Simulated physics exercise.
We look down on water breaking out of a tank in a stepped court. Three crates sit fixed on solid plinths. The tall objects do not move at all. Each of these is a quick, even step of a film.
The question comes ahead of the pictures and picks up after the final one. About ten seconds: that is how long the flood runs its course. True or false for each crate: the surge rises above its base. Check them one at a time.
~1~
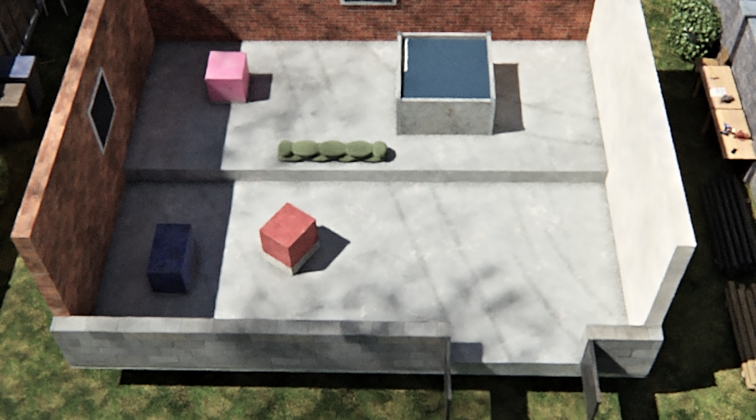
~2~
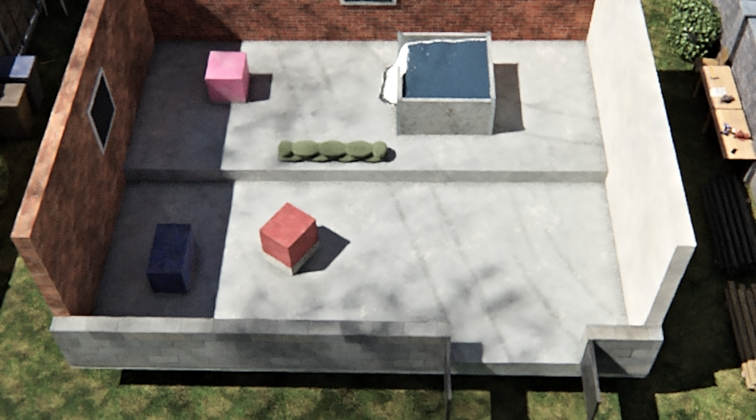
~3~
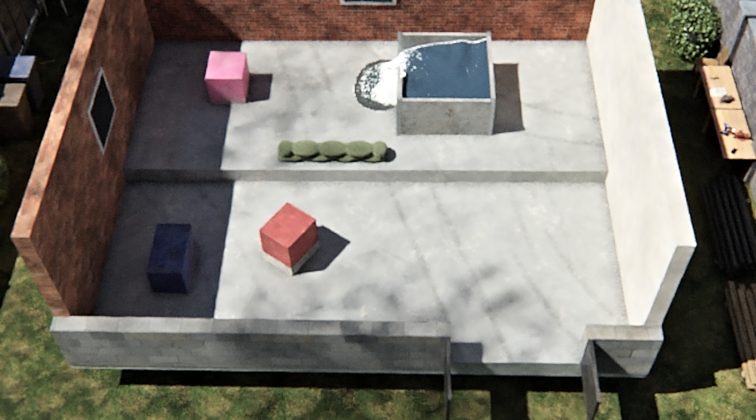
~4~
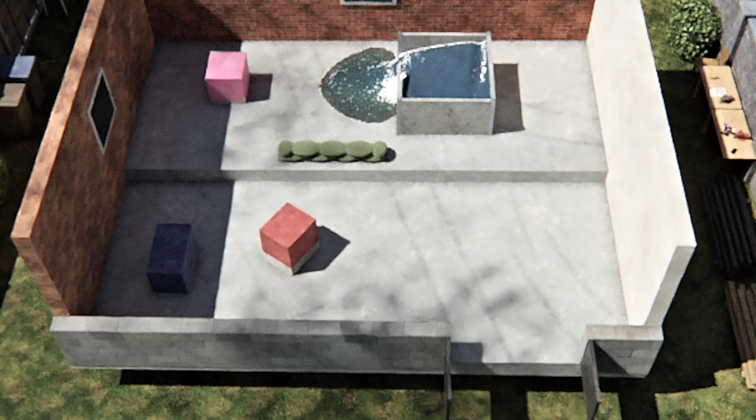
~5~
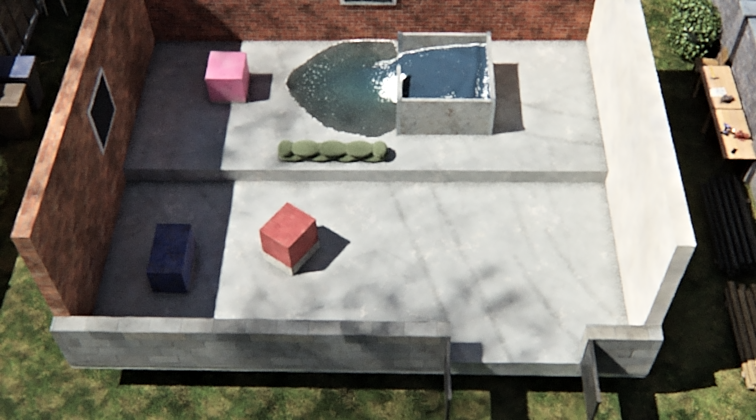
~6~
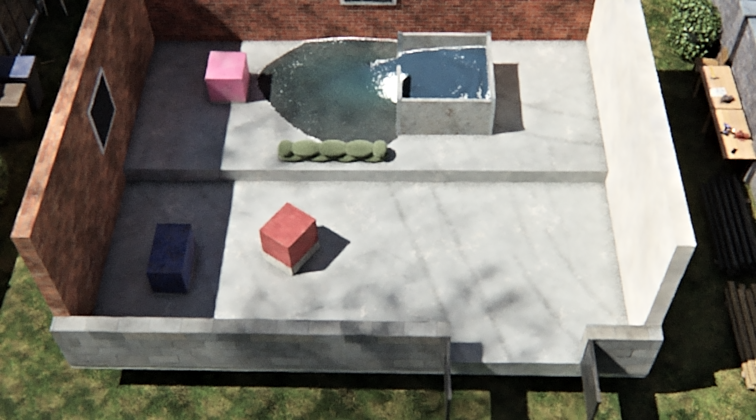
Blue crate: True; red crate: False; pink crate: True.
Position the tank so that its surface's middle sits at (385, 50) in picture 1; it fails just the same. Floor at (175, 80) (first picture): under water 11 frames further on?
Submerged.
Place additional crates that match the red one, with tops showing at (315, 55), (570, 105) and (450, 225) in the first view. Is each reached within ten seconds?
Outcome, in listed order: Is inundated, is missed, is missed.
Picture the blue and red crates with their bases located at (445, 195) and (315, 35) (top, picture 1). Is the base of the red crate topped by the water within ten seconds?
The red crate simply gets reached.
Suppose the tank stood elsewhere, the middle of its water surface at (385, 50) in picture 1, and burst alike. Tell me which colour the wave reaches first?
It is the pink crate.
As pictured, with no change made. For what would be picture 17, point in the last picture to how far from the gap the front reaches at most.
Somewhere near (122, 202).
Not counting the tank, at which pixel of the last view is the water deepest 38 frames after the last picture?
Somewhere close to (94, 312).
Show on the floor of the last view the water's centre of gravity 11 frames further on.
I'd put it at around (333, 91).
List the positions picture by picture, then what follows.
Still water in the water tank at (445, 69), in the first picture.
The front is at (397, 67), out from the gap at (401, 74), in the second picture.
The front is at (359, 95), out from the gap at (401, 75), in the third picture.
The front is at (326, 92), out from the gap at (401, 76), in the fourth picture.
Water pours out at (401, 75) and has run to (294, 76), in the fifth picture.
Water pours out at (401, 75) and has run to (265, 73), in the sixth picture.
A moment on, water covers 20 % of the floor; the blue crate not reached, the red crate not reached, the pink crate water round its plinth.
Next, water covers 30 % of the floor; the blue crate not reached, the red crate not reached, the pink crate water round its plinth.
Then, water covers 35 % of the floor; the blue crate water round its plinth, the red crate not reached, the pink crate water round its plinth.
Later, water covers 50 % of the floor; the blue crate water round its plinth, the red crate water round its plinth, the pink crate water round its plinth.
In the end, water covers 75 % of the floor; the blue crate was topped, the red crate stayed above the water, the pink crate was topped.
